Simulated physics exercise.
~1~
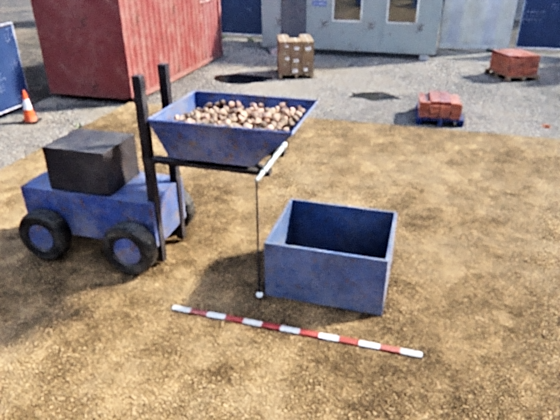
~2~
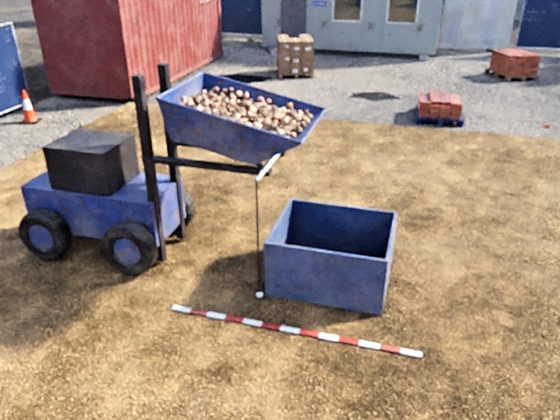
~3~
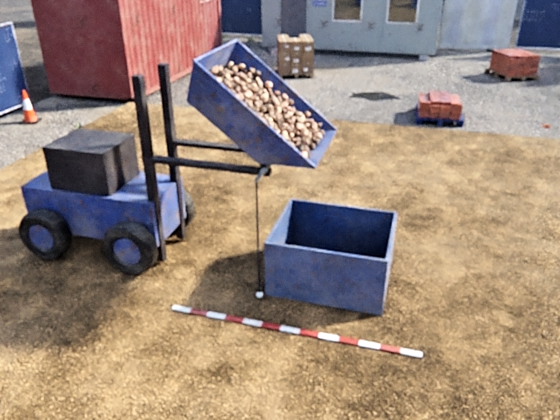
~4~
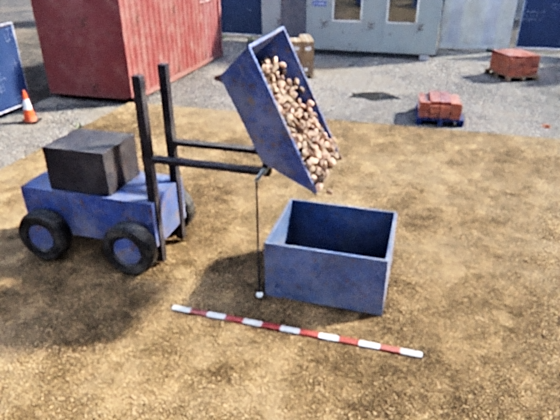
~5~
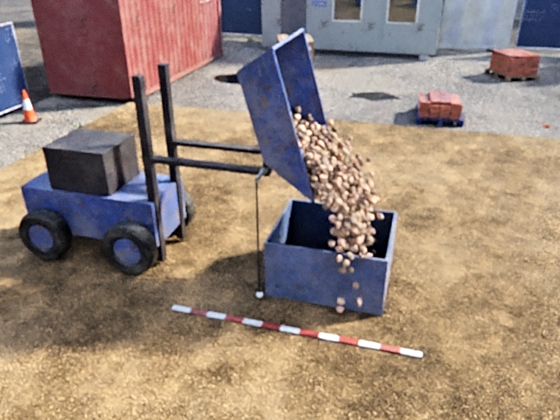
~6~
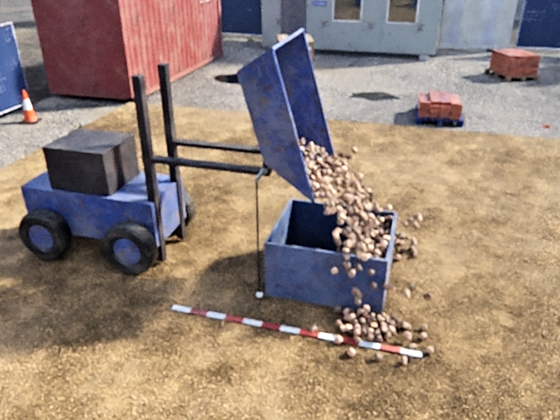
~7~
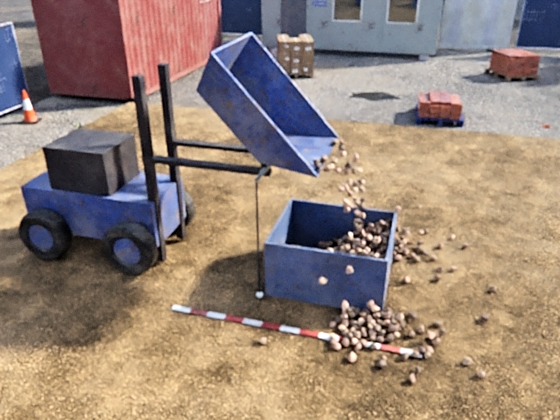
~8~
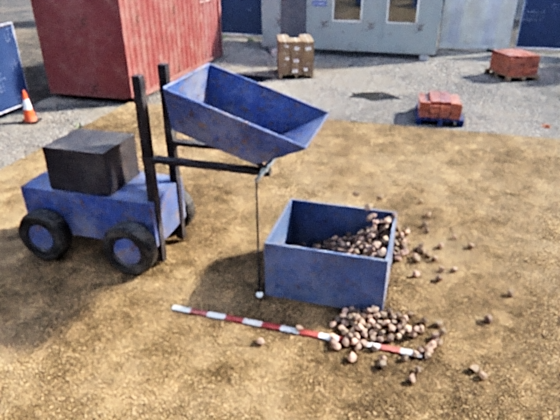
A blue fork truck tipped its raised skip steeply to the right, pouring brown stones into the open blue bin below, though some spilled onto the ground beside it, and then the emptied skip swung partway back and stayed slightly tilted.
